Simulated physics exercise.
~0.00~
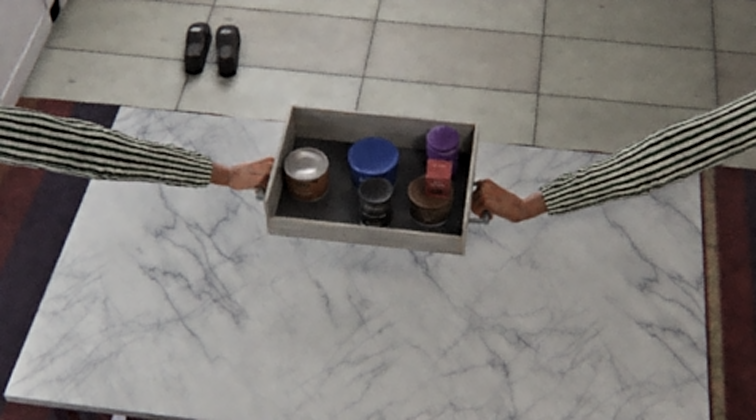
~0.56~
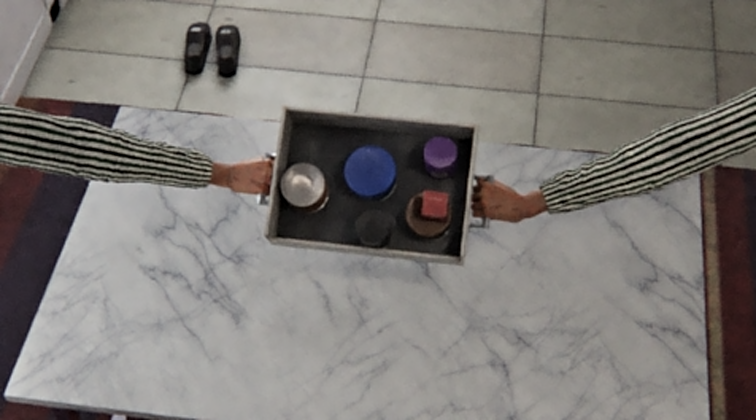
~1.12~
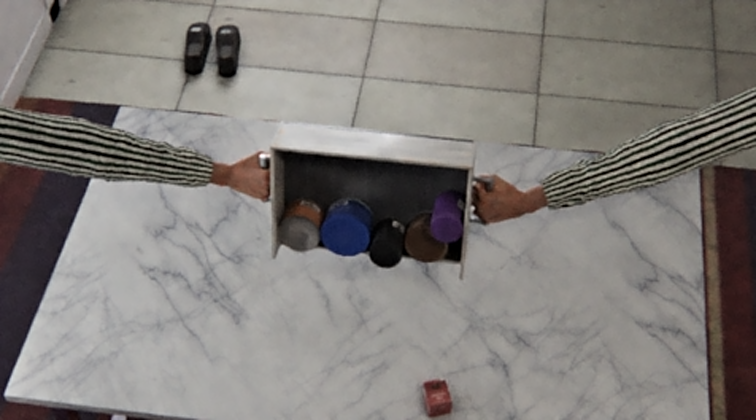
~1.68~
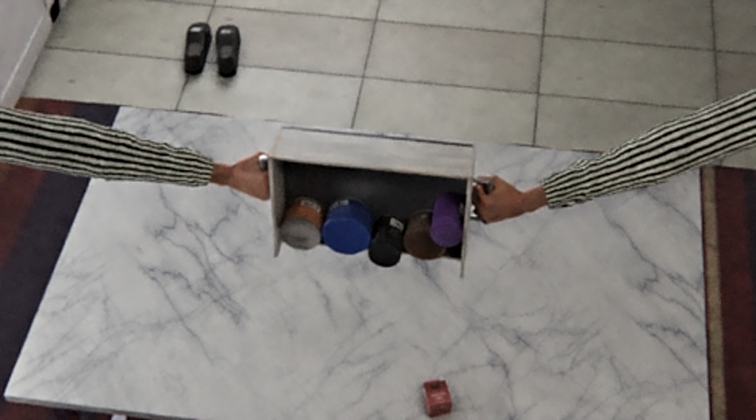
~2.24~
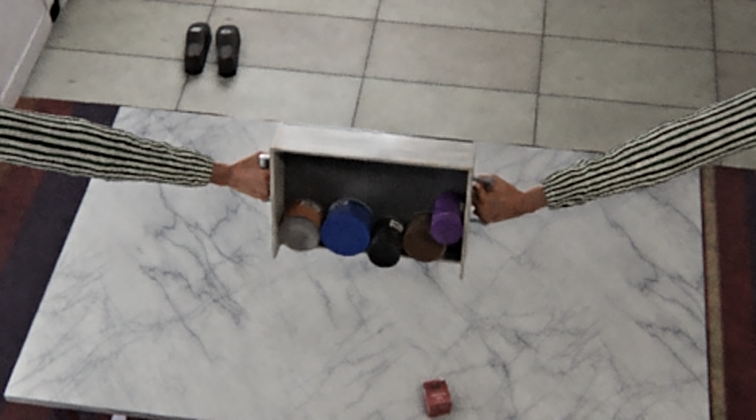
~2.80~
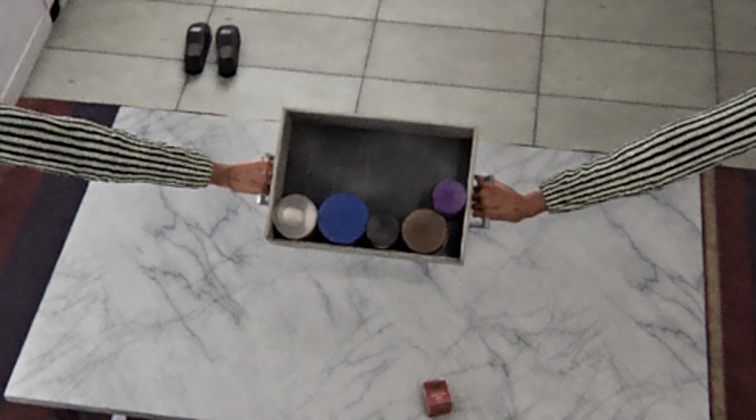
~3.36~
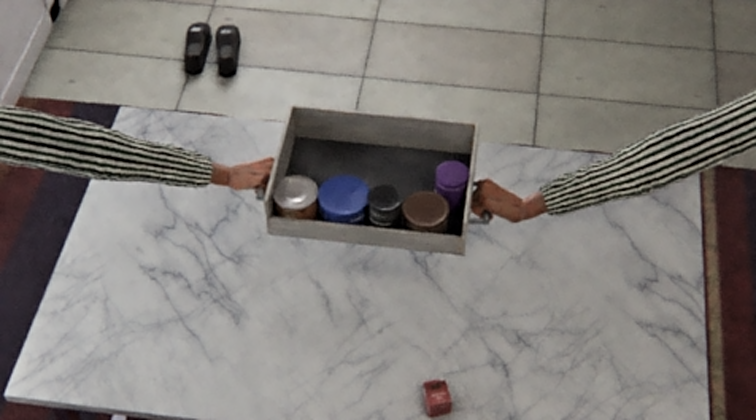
An open crate, held at its sides by two hands in striped sleeves above a marble table, starts out level with tubs, a purple jar, a black tin and a small red carton inside. The hands tip its near side steeply downward. The contents slide toward the near wall, and the red carton tumbles over it onto the table. The crate stays tilted for a while, the remaining containers bunched along the near edge. The hands then swing it back to level, leaving those containers upright near that wall and the red carton lying outside.
